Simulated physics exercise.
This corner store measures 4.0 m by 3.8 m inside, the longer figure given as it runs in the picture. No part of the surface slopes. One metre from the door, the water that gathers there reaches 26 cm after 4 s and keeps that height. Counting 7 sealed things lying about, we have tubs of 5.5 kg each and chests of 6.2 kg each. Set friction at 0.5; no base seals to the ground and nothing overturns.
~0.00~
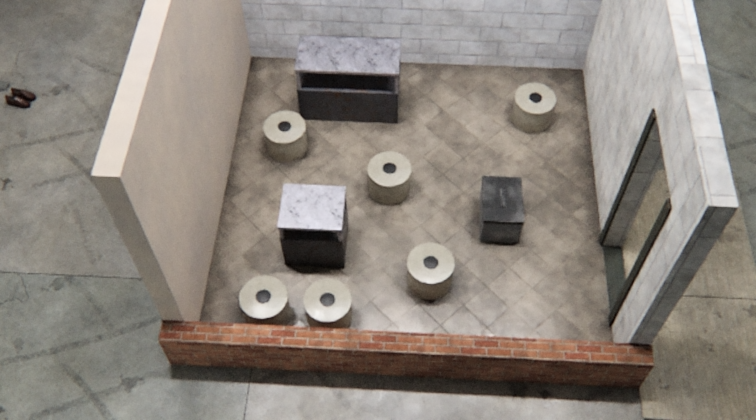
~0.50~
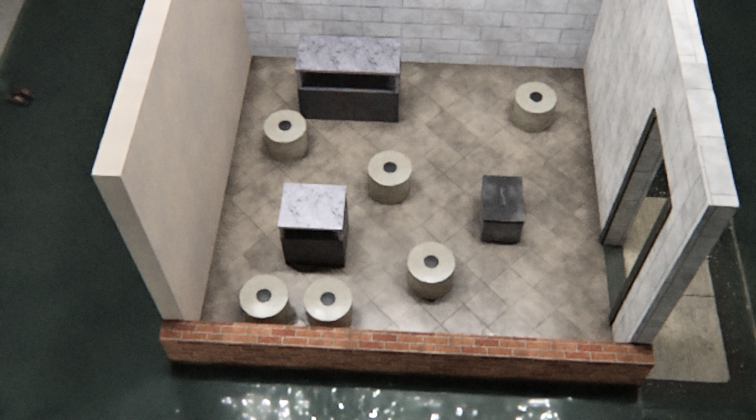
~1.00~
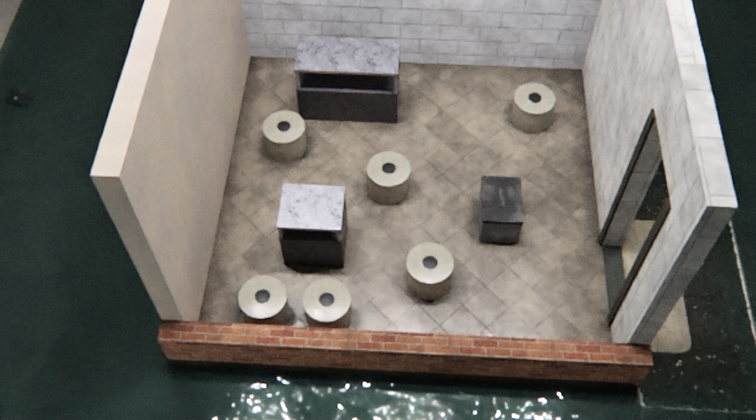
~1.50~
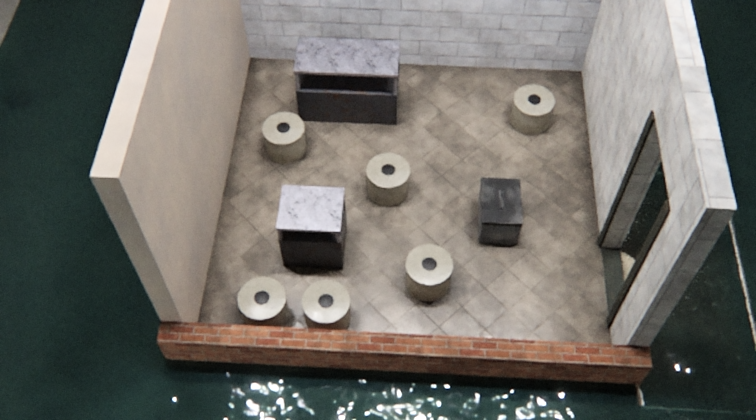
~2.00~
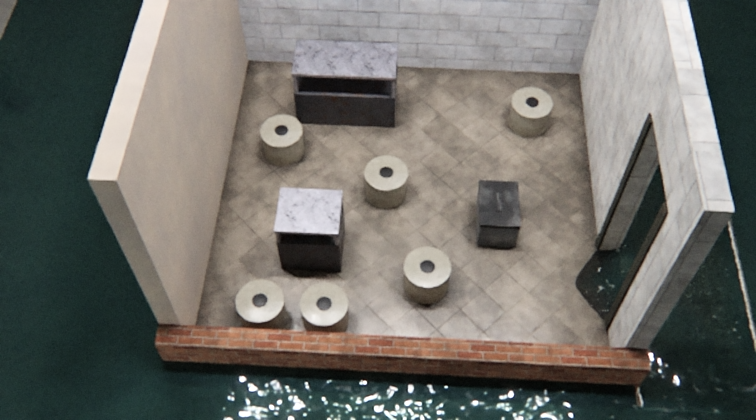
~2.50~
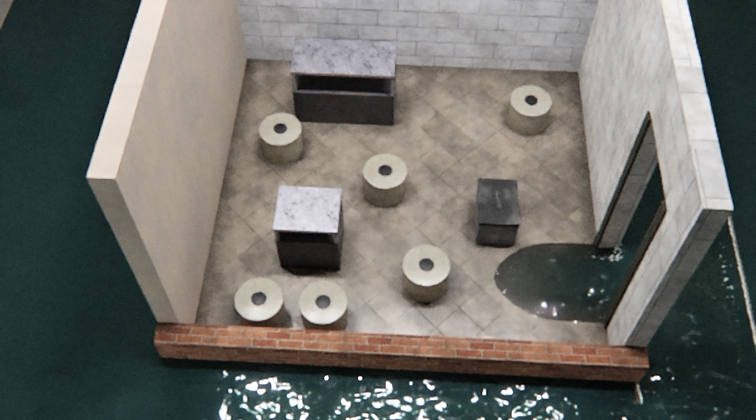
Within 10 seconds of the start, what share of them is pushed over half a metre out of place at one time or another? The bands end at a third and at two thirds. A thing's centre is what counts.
It will work out to two or more in three.
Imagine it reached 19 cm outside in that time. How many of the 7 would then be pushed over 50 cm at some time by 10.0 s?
The count would be 5.
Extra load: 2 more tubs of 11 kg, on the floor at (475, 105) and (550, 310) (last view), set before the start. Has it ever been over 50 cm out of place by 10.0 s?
One by one: Below; above.
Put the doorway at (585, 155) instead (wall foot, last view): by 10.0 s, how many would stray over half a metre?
Then 7 of them would.
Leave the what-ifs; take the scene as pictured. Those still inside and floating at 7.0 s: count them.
At that moment it comes to 6.
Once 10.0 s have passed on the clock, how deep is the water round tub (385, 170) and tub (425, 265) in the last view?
Some 14 cm at the first, some 15 cm at the second.
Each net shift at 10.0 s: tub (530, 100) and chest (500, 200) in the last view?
In turn: 0 cm, 200 cm.
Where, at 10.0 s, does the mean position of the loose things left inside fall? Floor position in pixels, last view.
The centre is close to (327, 186).
After 3.5 s 0 of 7 are over 50 cm from their spots; 0 afloat.
After 4.5 s 2 of 7 are over 50 cm from their spots; 1 afloat.
After 7.0 s 4 of 7 are over 50 cm from their spots; 6 afloat.
After 10.0 s 5 of 7 are over 50 cm from their spots, and 5 have been at some point; 6 afloat.
